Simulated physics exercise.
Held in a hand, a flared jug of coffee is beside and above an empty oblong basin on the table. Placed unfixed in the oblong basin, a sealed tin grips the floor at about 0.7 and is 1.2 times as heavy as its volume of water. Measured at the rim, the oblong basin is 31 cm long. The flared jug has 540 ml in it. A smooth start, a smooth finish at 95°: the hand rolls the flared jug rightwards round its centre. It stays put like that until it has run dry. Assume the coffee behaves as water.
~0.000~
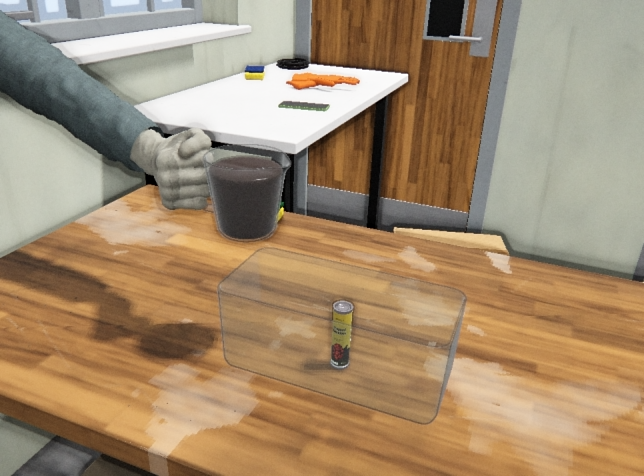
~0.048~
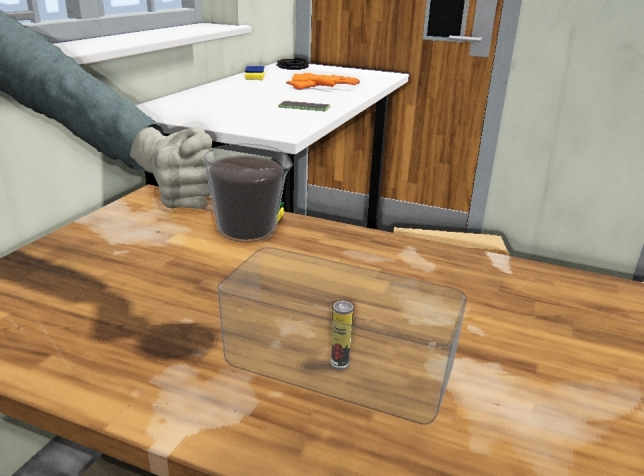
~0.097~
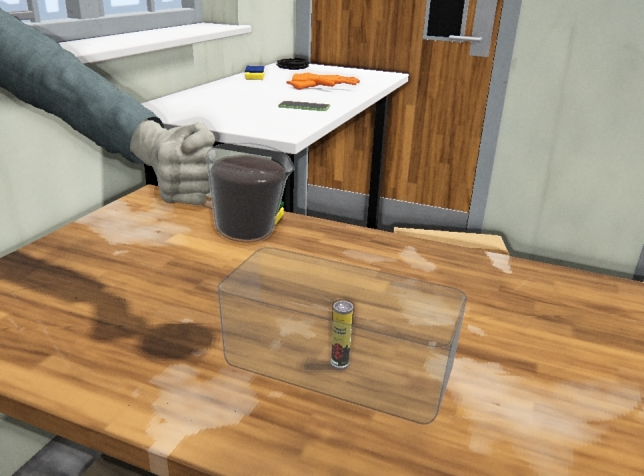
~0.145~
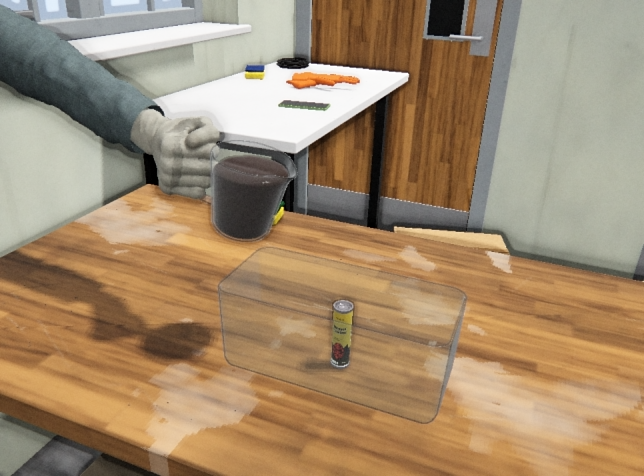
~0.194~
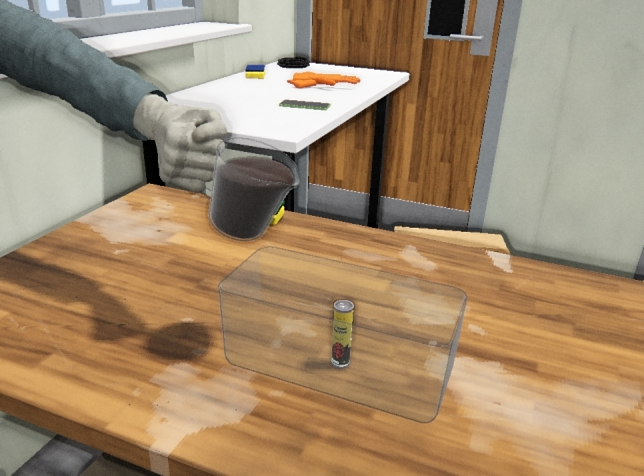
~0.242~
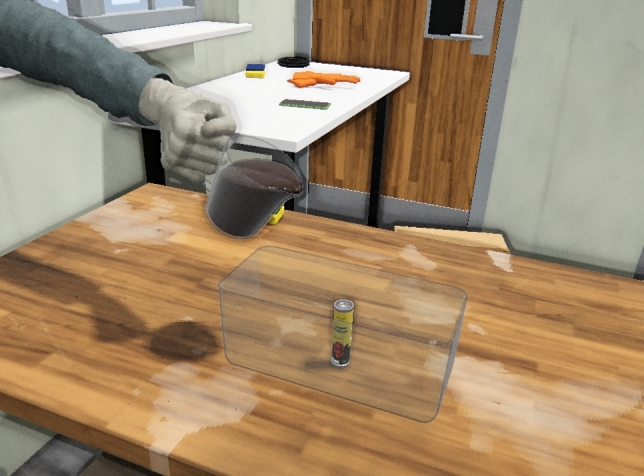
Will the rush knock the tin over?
Tipped.
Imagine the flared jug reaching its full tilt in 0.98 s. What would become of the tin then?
The tin tips over.
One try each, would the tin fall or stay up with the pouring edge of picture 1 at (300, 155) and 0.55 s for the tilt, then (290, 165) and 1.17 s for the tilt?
Run one: It tumbles. Run two: It tumbles.
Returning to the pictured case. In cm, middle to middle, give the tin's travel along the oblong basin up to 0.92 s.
Around 9 centimetres.
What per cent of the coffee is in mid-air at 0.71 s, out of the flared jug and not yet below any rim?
I'd say some 14 per cent is in the air.
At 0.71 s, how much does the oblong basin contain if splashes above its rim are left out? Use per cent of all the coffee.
70 %, more or less.
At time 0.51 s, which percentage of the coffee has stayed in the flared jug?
Near 56 in a hundred.
By 0.51 s the tilt is 86° and 56 per cent is still to pour; the tin stands where it began.
By 0.71 s the tilt is 95° and 16 per cent is still to pour; the tin stands 3 cm from where it began.
By 0.92 s the tilt is 95° and 3 per cent is still to pour; the tin lies on its side.
By 1.14 s the tilt is 95° and 1 per cent is still to pour; the tin lies on its side.
At rest the tin lies on its side.
